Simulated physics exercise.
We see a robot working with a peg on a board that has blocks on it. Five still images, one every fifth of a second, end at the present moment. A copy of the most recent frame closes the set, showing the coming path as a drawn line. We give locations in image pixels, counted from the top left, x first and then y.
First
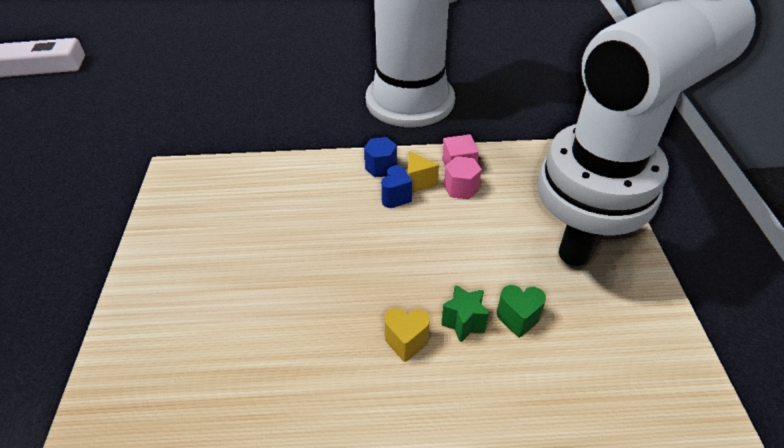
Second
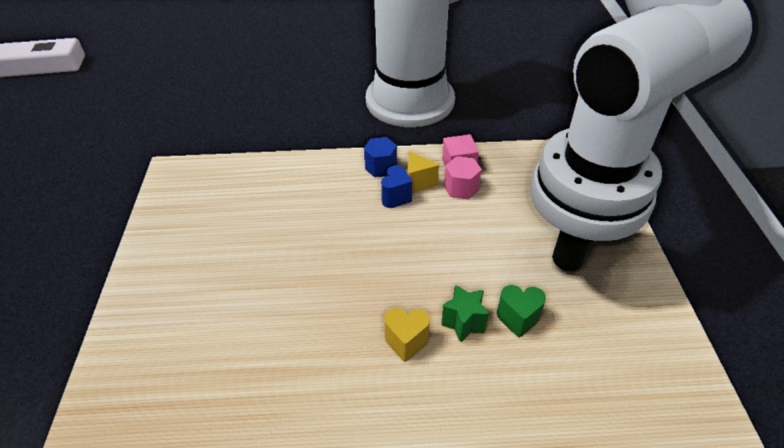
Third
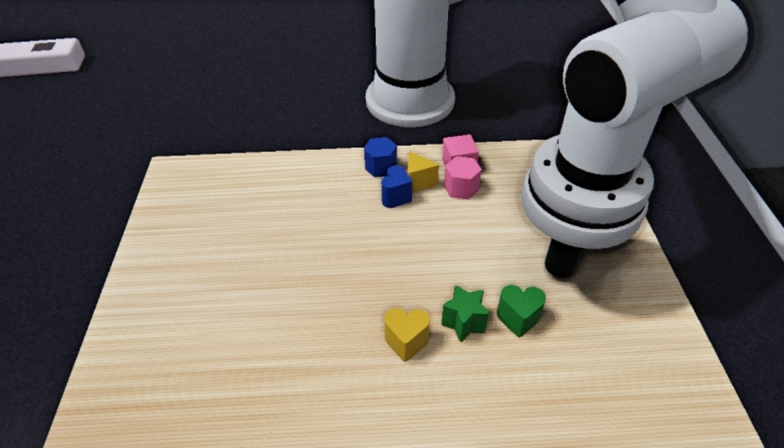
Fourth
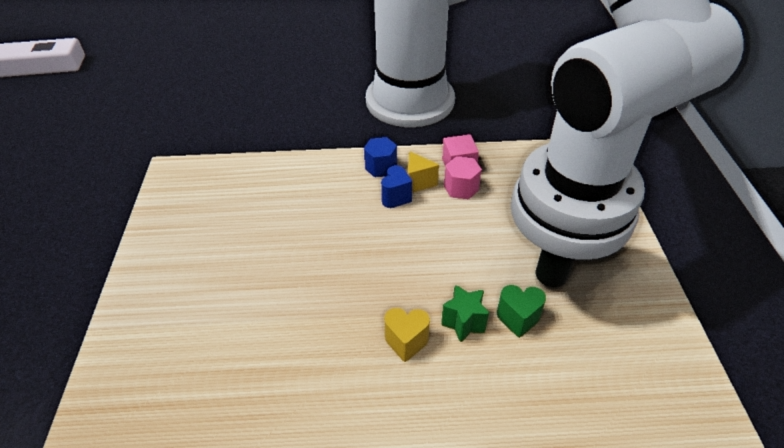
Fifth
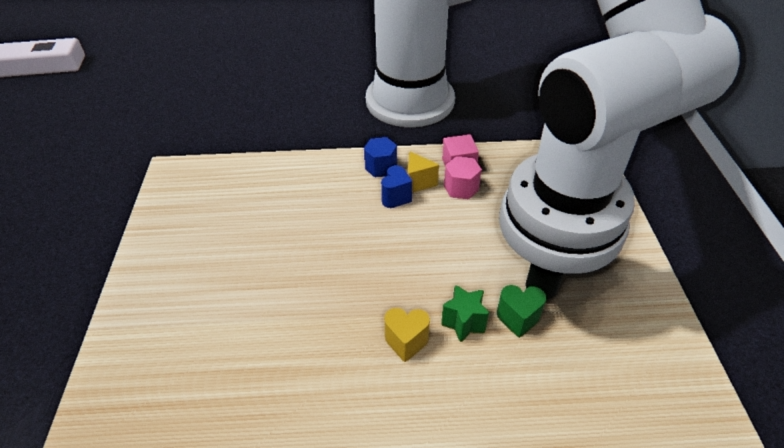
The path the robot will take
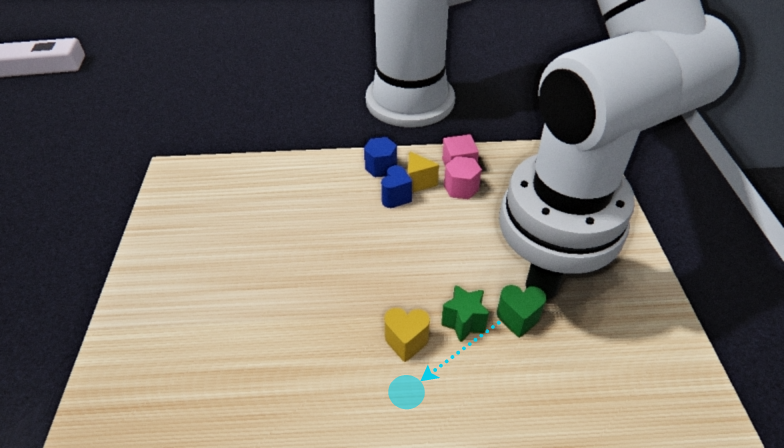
A robot arm slowly moved its black peg down and to the left over a wooden board, coming right up beside the green heart, while all the yellow, green, blue and pink blocks stayed still.
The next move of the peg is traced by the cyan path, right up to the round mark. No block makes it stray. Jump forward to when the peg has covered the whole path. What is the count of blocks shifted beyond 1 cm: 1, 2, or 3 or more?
Of all the blocks, three or more travel more than a centimetre.
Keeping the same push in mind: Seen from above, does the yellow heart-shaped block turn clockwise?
I expect not.
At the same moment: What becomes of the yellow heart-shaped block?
In the end it has been moved.
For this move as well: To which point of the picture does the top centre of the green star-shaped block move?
In the picture, that point is around (429, 318).
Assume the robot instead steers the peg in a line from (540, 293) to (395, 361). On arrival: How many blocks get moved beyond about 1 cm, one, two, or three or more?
I'd say three or more blocks get shifted by more than about 1 cm.
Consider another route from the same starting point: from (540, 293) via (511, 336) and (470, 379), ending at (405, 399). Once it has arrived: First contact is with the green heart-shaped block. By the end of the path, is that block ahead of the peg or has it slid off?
Ahead.
The drawn path runs from (540, 293) to (407, 392).
What follows on the original path. One third of the way, peg (500, 317); green star-shaped block (463, 307), turned 35° clockwise; green heart-shaped block (499, 329).
Two thirds of the way, peg (454, 350); yellow heart-shaped block (392, 321), turned 25° anticlockwise; green star-shaped block (431, 315); green heart-shaped block (485, 357), turned 50° anticlockwise.
At the end, peg (407, 386); yellow heart-shaped block (387, 318), turned 35° anticlockwise; green star-shaped block (429, 318), turned 150° clockwise; green heart-shaped block (485, 357), turned 50° anticlockwise.
